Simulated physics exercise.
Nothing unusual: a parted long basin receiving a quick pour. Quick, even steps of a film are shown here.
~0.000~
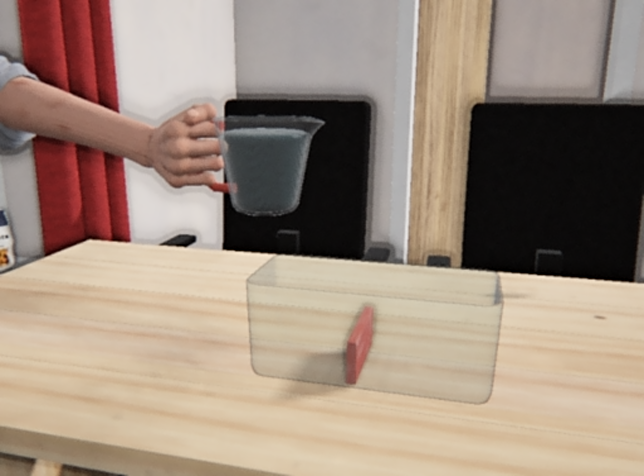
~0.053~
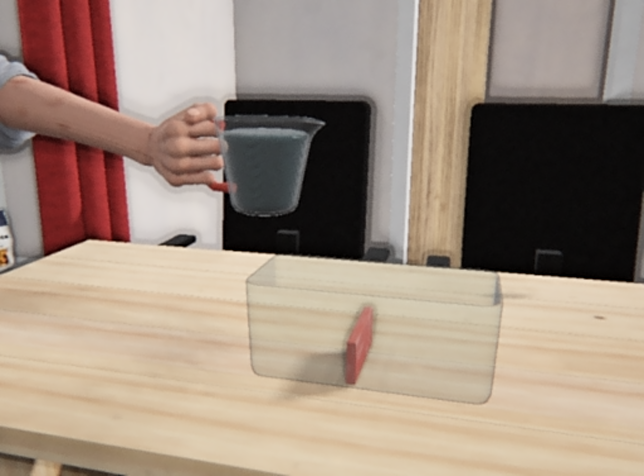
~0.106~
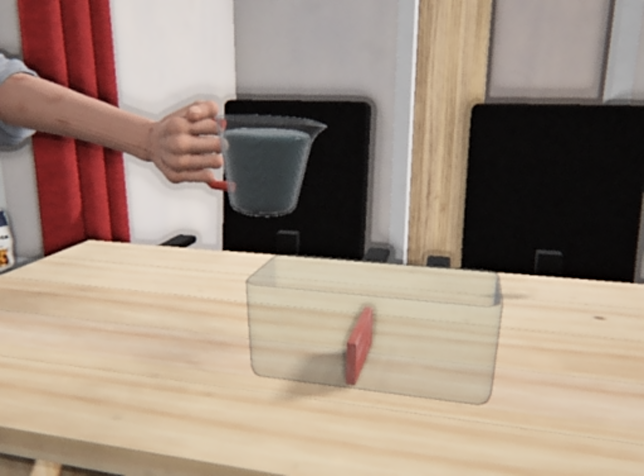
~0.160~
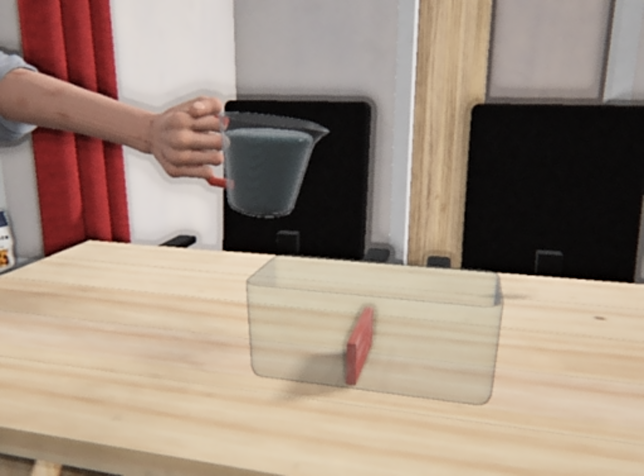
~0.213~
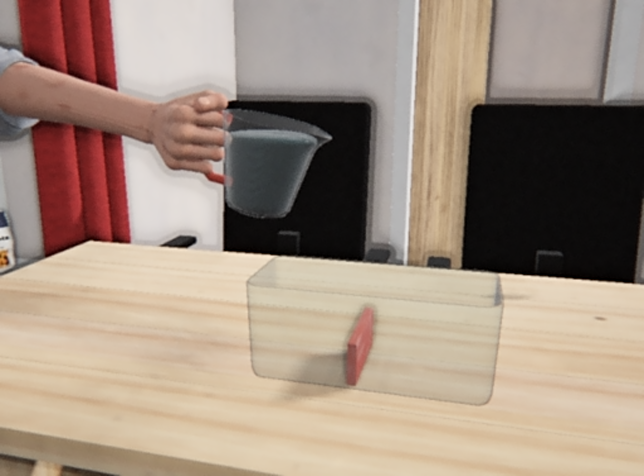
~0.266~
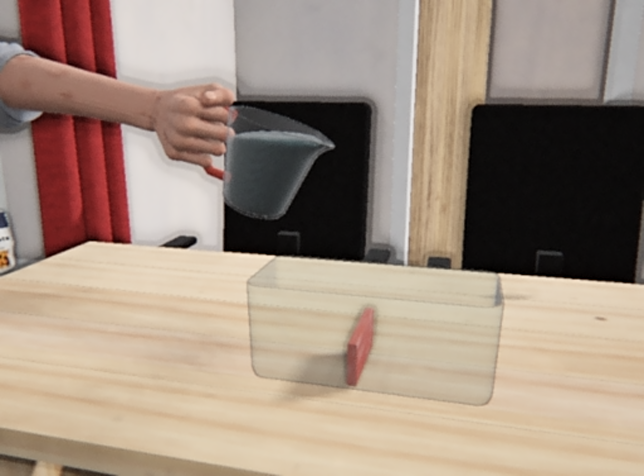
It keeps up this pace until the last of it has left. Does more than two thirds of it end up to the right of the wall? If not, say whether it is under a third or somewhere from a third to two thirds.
No, a third to two thirds does.
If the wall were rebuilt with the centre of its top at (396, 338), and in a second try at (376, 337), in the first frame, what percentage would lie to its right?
Well, it's close to 5 per cent for the first one, then 35 per cent for the other.
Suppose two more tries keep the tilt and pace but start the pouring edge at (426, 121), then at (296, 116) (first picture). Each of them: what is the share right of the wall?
The first start gives some 80 %, the second some 15 %.
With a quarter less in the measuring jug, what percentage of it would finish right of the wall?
About 35 %.
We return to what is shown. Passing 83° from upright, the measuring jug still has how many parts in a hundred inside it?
55 %.
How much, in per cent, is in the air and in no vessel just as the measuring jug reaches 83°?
Close to 25 per cent.
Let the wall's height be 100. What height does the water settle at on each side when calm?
On the left 40 %, on the right 30 %.
A moment on, the measuring jug is tipped on its side and 54 per cent is still to pour, 1 is left of the wall and 20 right of it.
Next, the measuring jug is tipped right over and 3 per cent is still to pour, 41 is left of the wall and 50 right of it.
Then the measuring jug is tipped right over and 0 per cent is still to pour, 48 is left of the wall and 51 right of it.
Later the measuring jug is tipped right over and 0 per cent is still to pour, 48 is left of the wall and 51 right of it.
In the end 48 per cent lies left of the wall, 51 right of it and 1 outside.
